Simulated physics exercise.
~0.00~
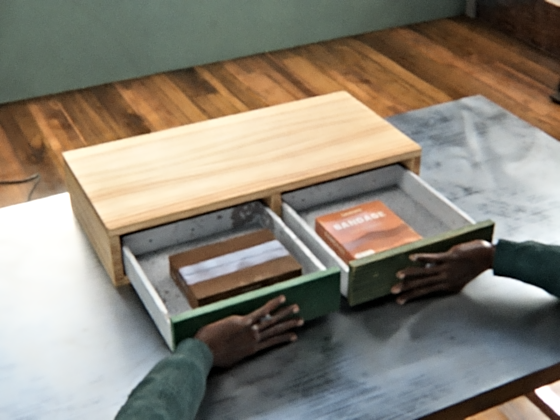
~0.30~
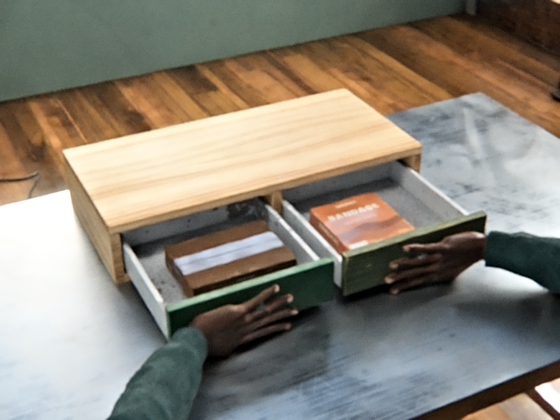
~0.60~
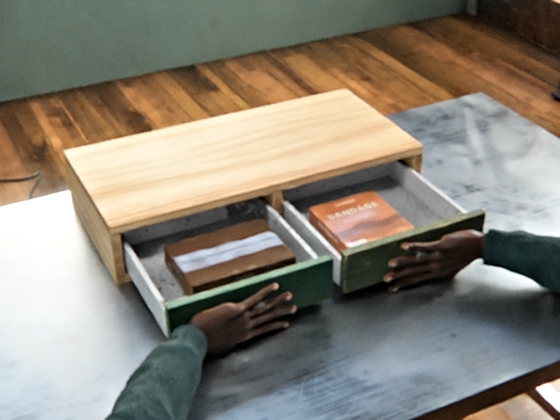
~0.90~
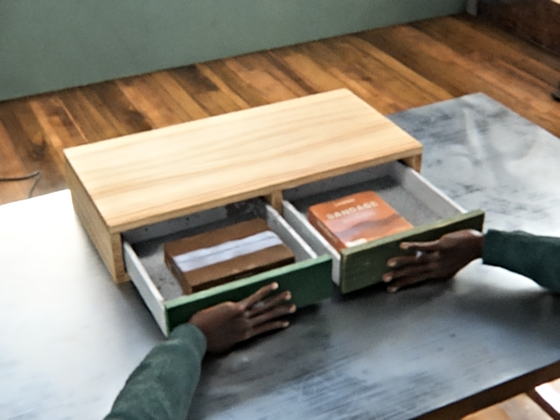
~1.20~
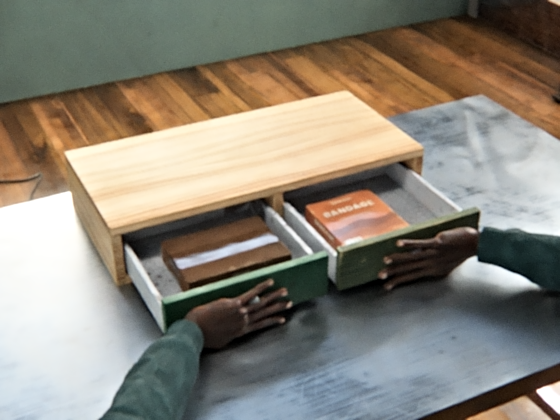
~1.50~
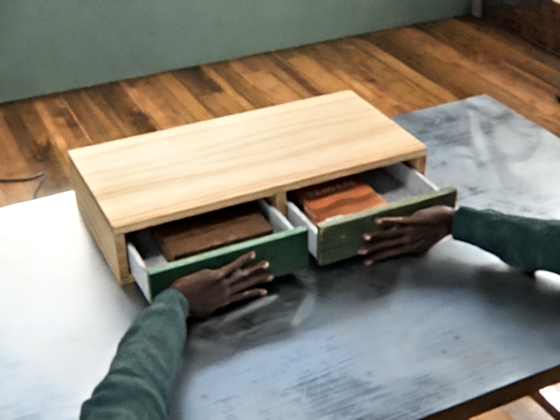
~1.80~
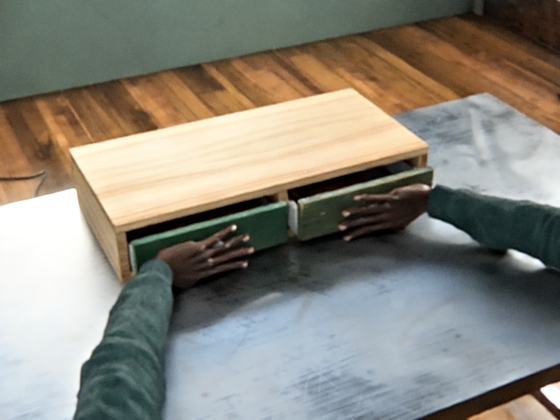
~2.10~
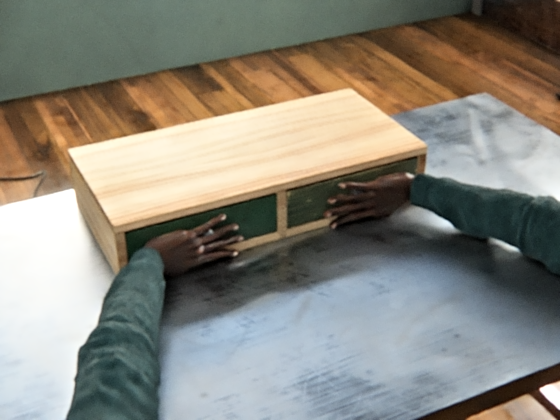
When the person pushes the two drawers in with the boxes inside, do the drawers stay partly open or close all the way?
Both close all the way. The left drawer and the right drawer each go fully into the chest.
On a pale, streaked tabletop in a room with a wooden floor, a small wooden chest sits with its two green-fronted drawers pulled out. A brown box lies in the left drawer and an orange box in the right, and a hand rests on each drawer front. The hands ease both drawers slightly inward, then nearly pause. They push again, and the drawers slide back together, carrying the boxes under the chest's top. At the end both drawers are shut, with the boxes out of sight and the hands still against the fronts.
